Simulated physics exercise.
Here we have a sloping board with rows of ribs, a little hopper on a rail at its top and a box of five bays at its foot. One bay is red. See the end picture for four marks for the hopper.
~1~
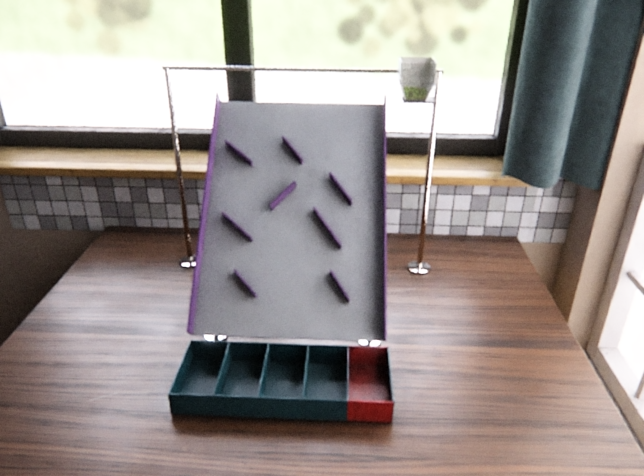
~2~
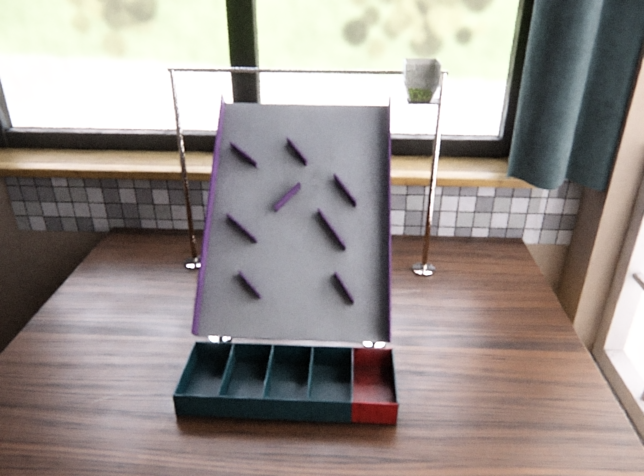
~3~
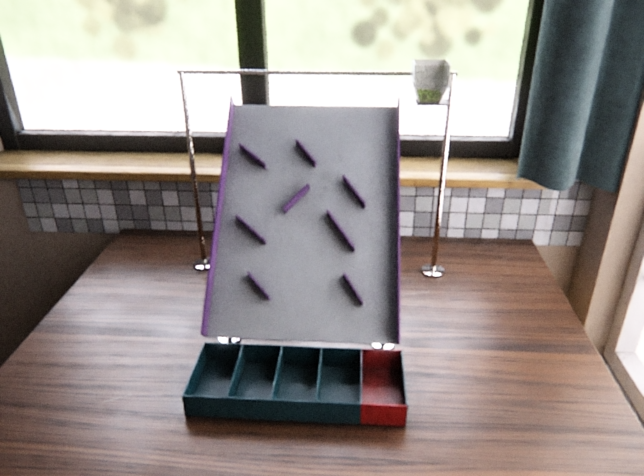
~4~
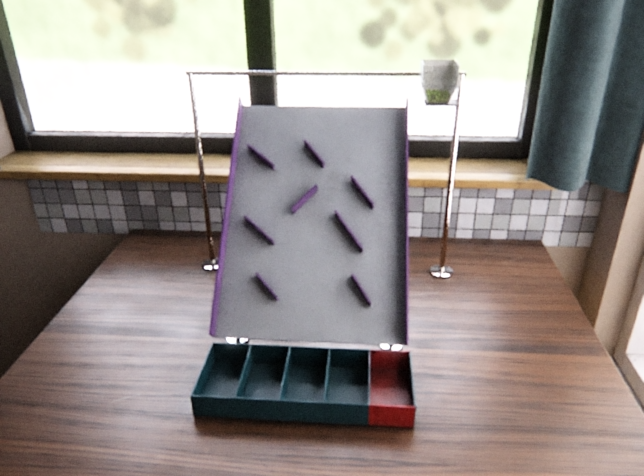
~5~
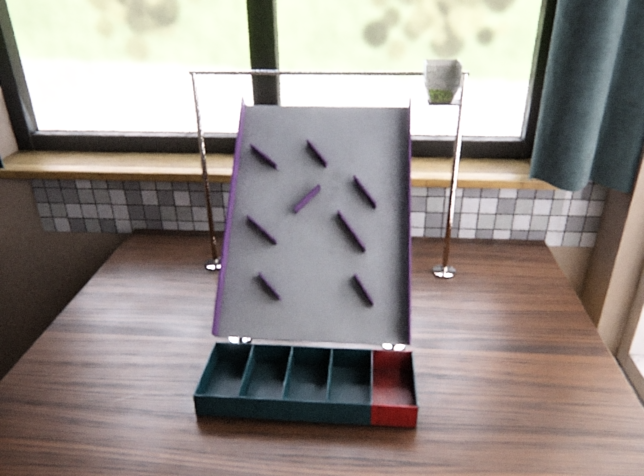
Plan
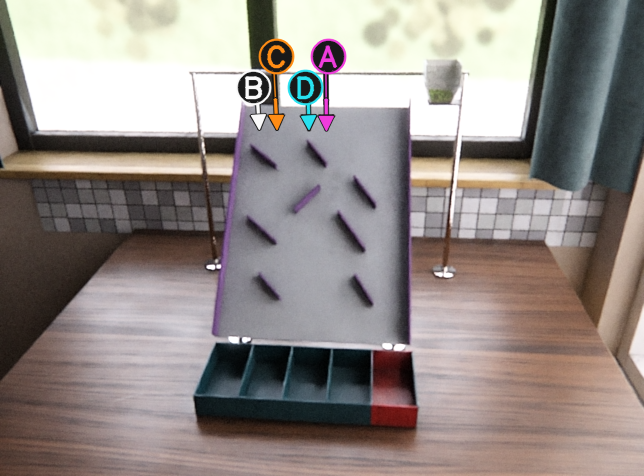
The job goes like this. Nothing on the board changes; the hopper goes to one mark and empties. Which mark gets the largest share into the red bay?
A is best.
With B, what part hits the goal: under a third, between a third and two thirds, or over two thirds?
It is under a third.
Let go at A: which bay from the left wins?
It is the fifth one.
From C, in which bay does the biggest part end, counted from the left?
It is the third one.
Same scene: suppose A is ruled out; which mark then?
That is mark D.
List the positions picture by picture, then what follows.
The first frame shows hopper near (414, 94), dried peas, door shut.
The second frame shows ribs (230, 141) to (255, 162), (287, 137) to (306, 160), (275, 207) to (299, 182).
The third frame shows ribs (343, 175) to (365, 203), (236, 215) to (264, 240), (327, 210) to (354, 248).
The fourth frame shows ribs (256, 272) to (277, 297), (352, 274) to (371, 303).
The fifth frame shows red bay near (394, 414), number 5 of 5 from the left.
On the marked copy, mark A meets the board at (326, 125); mark B meets the board at (259, 124); mark C meets the board at (276, 124); mark D meets the board at (308, 124).
If A is chosen, the bulk in the red bay, a small share in other bays.
If B is chosen, none at all in the red bay, the whole lot in other bays.
If C is chosen, none at all in the red bay, all but a few in other bays, only a few outside the box.
If D is chosen, close to half in the red bay, close to half in other bays, only a few outside the box.
